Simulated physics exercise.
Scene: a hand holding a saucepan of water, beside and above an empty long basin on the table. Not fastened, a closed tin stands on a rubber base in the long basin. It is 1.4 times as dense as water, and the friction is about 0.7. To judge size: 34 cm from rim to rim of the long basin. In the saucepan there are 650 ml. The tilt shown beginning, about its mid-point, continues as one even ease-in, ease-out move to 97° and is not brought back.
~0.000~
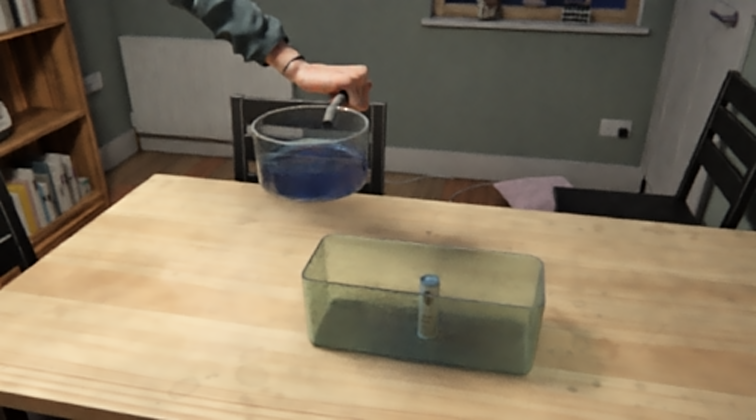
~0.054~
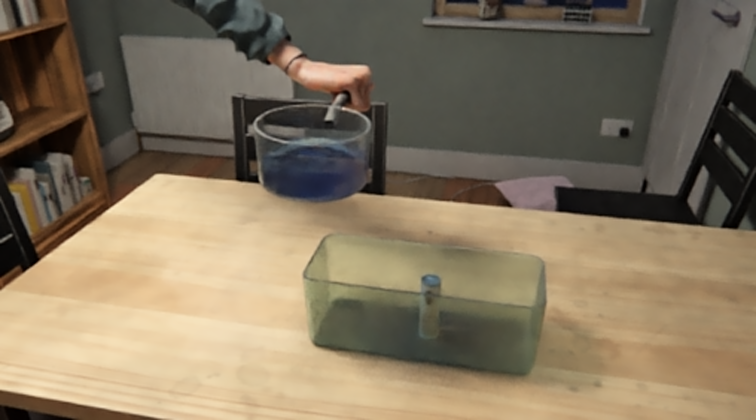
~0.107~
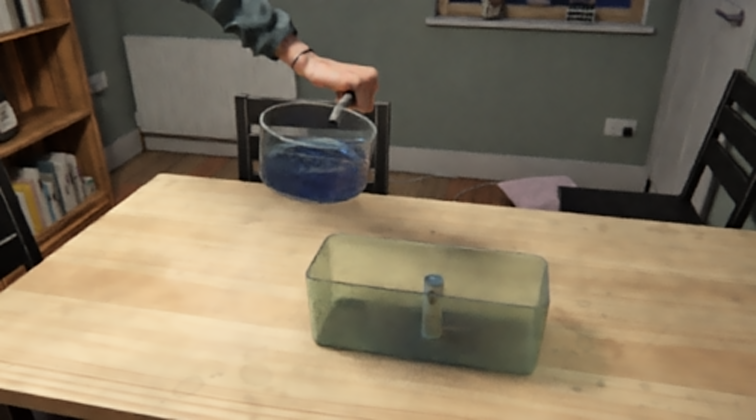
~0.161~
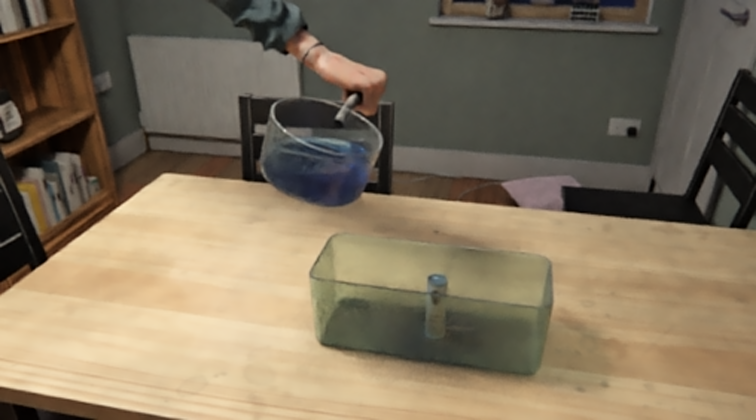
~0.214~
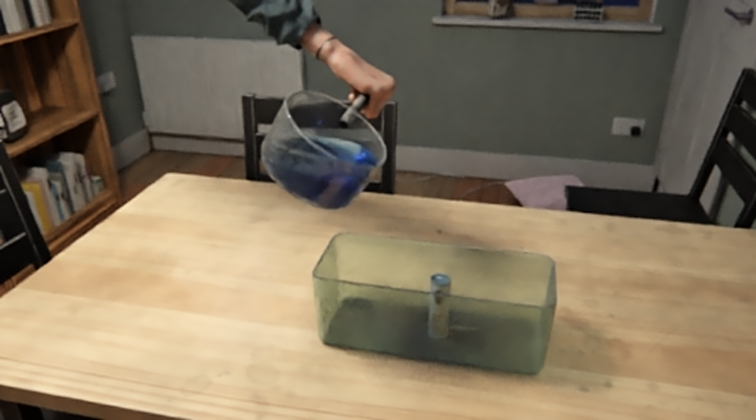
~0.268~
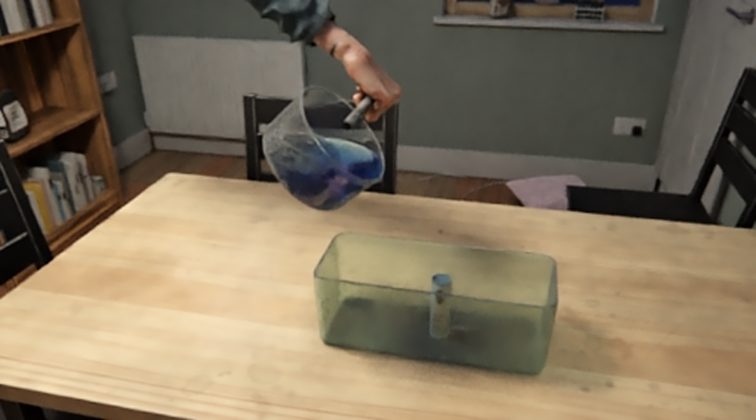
A glass saucepan of blue water, held by a hand above and behind a long clear basin with a small tin standing inside, stayed nearly level at first, then tilted steadily to the right.
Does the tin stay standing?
Still erect.
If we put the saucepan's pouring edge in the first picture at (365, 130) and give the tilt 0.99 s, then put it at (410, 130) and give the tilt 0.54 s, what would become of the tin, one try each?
In the first try it remains standing; in the second it remains standing.
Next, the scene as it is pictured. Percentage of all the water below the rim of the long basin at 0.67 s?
About 74 %.
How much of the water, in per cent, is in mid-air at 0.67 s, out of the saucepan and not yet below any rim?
Near 10 percent.
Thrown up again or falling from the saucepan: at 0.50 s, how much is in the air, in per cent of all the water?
Share: Roughly 48 per cent.
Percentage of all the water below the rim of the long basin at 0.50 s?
I'd estimate some 18 percent of the liquid.
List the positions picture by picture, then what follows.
In the first frame, tilt 0°; pouring edge (366, 129); surface from (264, 151) to (365, 159); the long basin's rim runs from (313, 256) to (543, 283); the tin's top is at (430, 283).
In the second frame, tilt 2°; pouring edge (369, 131); surface from (265, 150) to (366, 159).
In the third frame, tilt 9°; pouring edge (374, 138); surface from (267, 149) to (369, 160).
In the fourth frame, tilt 20°; pouring edge (380, 149); surface from (269, 145) to (373, 162).
In the fifth frame, tilt 33°; pouring edge (384, 162); surface from (270, 138) to (378, 163).
In the sixth frame, tilt 48°; pouring edge (381, 176); surface from (276, 133) to (383, 167).
Then, 0.50 s in, the tilt is 96° and 34 per cent is still to pour; the tin stands where it began.
Then, 0.67 s in, the tilt is 97° and 16 per cent is still to pour; the tin stands where it began.
Then, 0.85 s in, the tilt is 97° and 5 per cent is still to pour; the tin stands where it began.
Then, 1.04 s in, the tilt is 97° and 1 per cent is still to pour; the tin stands where it began.
Finally, the tin stands where it began.
